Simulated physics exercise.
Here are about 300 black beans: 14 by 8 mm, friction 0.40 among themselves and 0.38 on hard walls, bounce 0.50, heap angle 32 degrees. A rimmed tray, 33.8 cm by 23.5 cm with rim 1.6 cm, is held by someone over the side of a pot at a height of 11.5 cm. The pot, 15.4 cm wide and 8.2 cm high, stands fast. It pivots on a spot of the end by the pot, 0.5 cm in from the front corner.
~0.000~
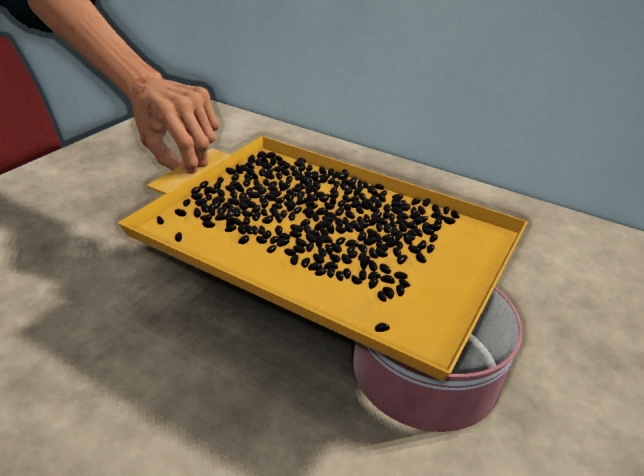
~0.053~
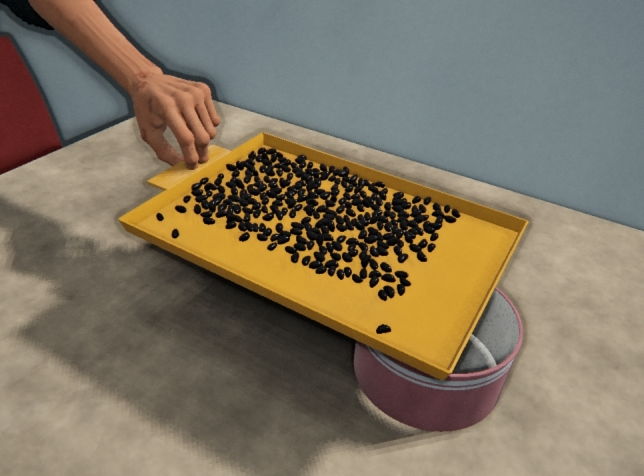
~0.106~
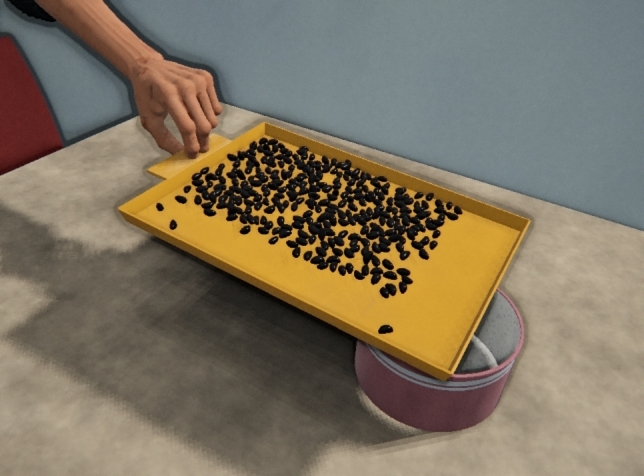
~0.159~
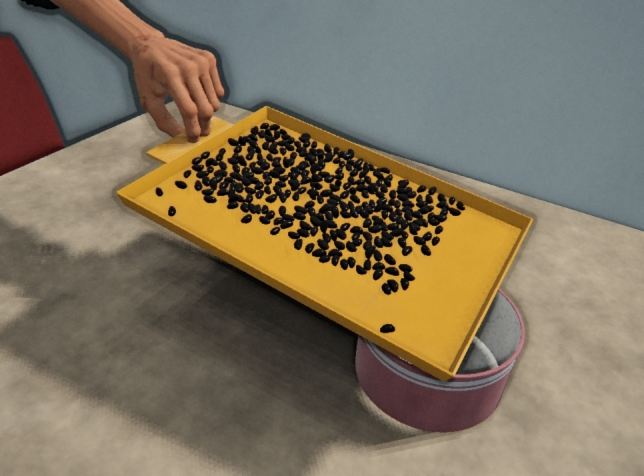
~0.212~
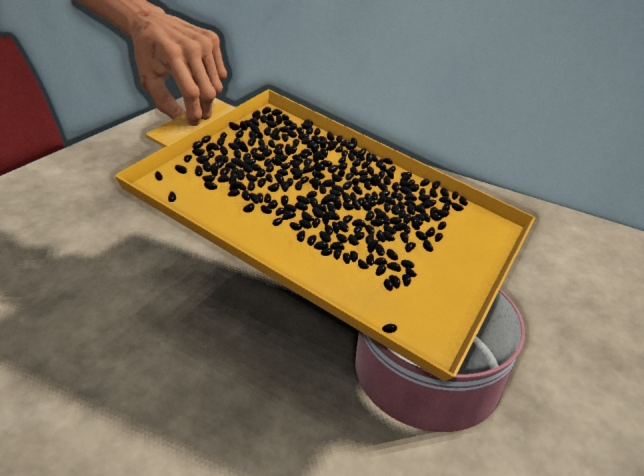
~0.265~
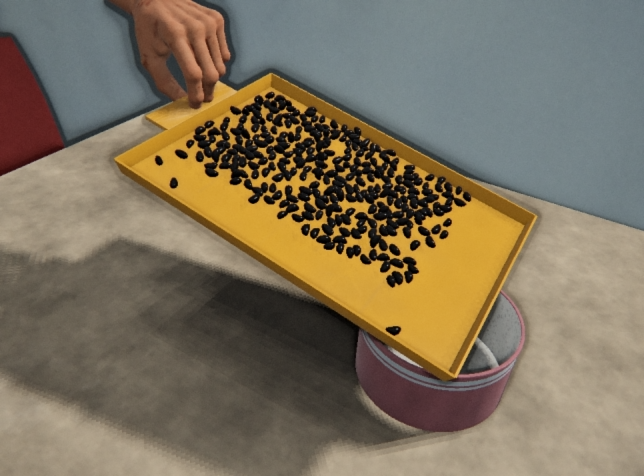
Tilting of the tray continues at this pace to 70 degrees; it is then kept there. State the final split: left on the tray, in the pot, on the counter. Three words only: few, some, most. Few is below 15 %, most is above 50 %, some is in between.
Tray - some, pot - few, counter - most.
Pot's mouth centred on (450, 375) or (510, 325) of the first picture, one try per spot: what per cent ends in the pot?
Roughly 35 per cent, then 30 per cent.
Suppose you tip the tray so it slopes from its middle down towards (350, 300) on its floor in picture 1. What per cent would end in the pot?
Roughly 0 per cent.
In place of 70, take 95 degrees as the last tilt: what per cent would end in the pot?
Around 0 %, I reckon.
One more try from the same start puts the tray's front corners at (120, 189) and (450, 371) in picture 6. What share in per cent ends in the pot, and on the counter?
Pot: 0, counter: 95.
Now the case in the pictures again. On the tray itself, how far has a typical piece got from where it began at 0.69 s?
Roughly 9 cm.
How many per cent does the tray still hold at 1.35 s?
About 30%.
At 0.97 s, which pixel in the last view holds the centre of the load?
By then the middle of the load sits around (519, 321).
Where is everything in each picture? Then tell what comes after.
Tray tilt 0 degrees, front corners at (125, 222) and (446, 367); middle of the pieces at (322, 211); pot at (439, 313), in the first frame.
Tray tilt 1 degrees, front corners at (125, 218) and (447, 367); middle of the pieces at (323, 209), in the second frame.
Tray tilt 3 degrees, front corners at (124, 208) and (449, 368), lowest corner right front; middle of the pieces at (325, 203), in the third frame.
Tray tilt 6 degrees, front corners at (123, 192) and (450, 369), lowest corner right front; middle of the pieces at (327, 193), in the fourth frame.
Tray tilt 10 degrees, front corners at (122, 175) and (451, 369), lowest corner right front; middle of the pieces at (329, 183), in the fifth frame.
Tray tilt 13 degrees, front corners at (122, 159) and (452, 370), lowest corner right front; middle of the pieces at (332, 174); pot at (442, 313). Its pace works out near 65 degrees a second, in the sixth frame.
Then, at 0.69 s, tilt 41 degrees; the tray holds 100 %, the pot 0 %.
Then, at 0.97 s, tilt 59 degrees; the tray holds 55 %, the pot 0 %.
Then, at 1.35 s, tilt 70 degrees; the tray holds 30 %, the pot 0 %.
By 2.6 s all is still; tray 25 %, pot 0 %, counter 75 %.
